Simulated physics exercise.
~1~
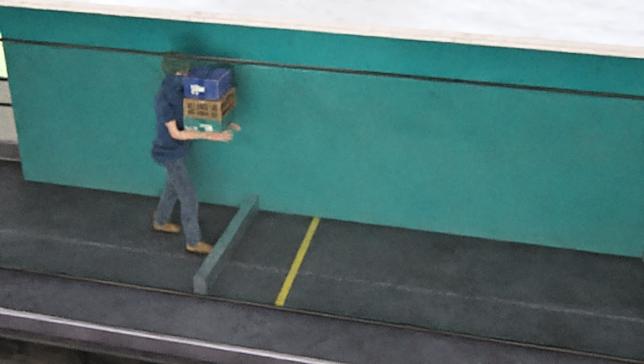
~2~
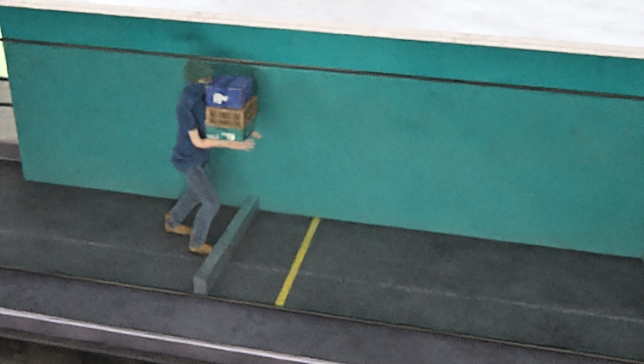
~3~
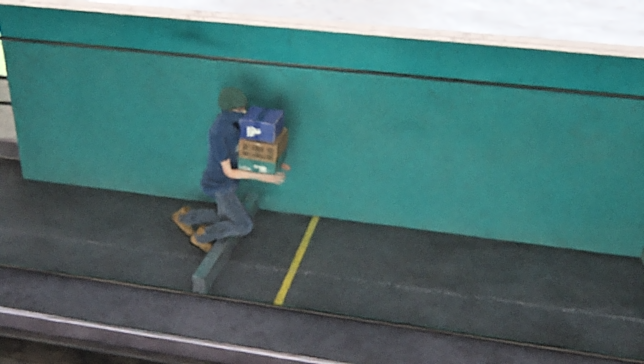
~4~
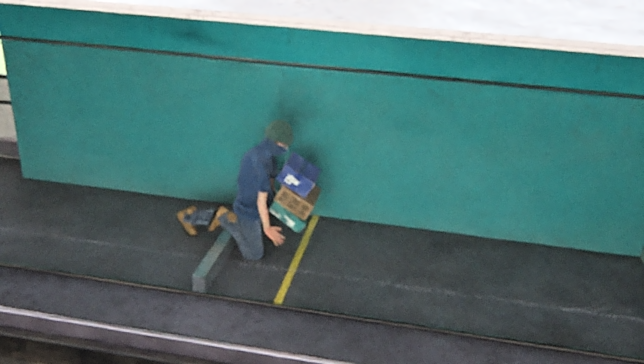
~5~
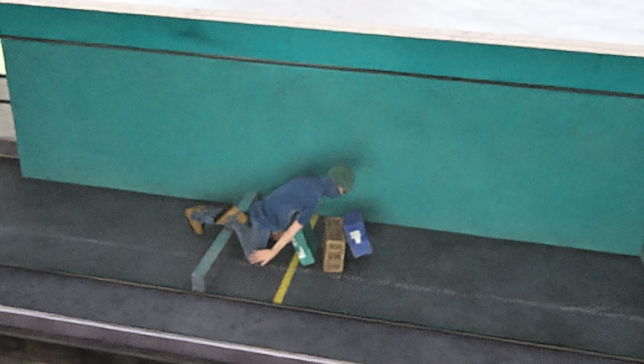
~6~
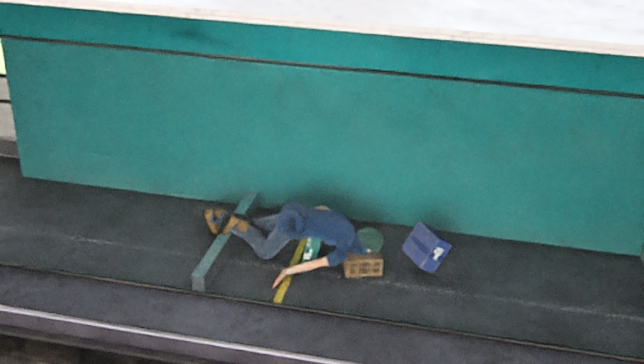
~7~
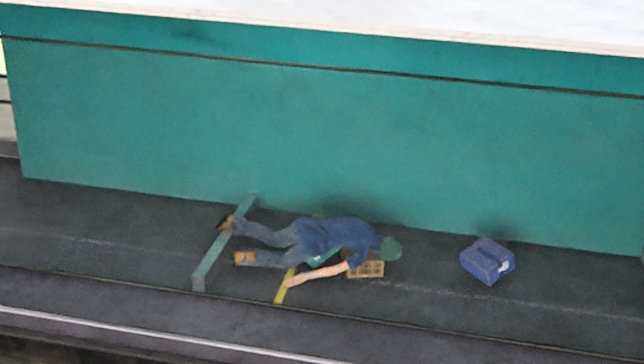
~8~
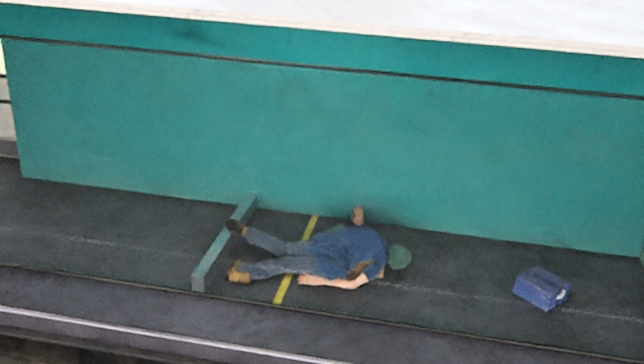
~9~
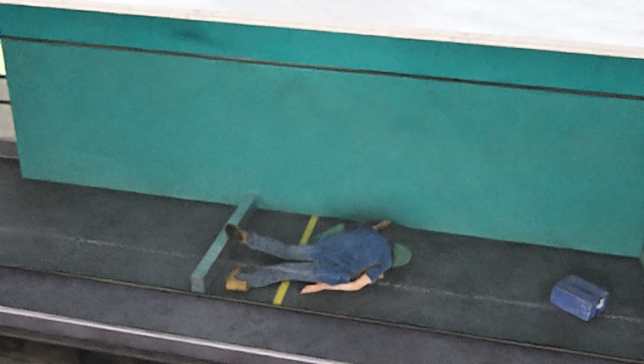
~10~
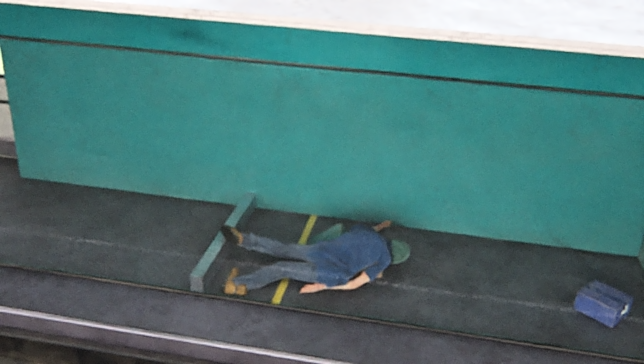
The video shows a person carrying a stack of blue, brown and teal boxes toward a low rail, then toppling forward over it as the boxes tumble. The person ends lying face down across the yellow line, while the blue box slides farther right.
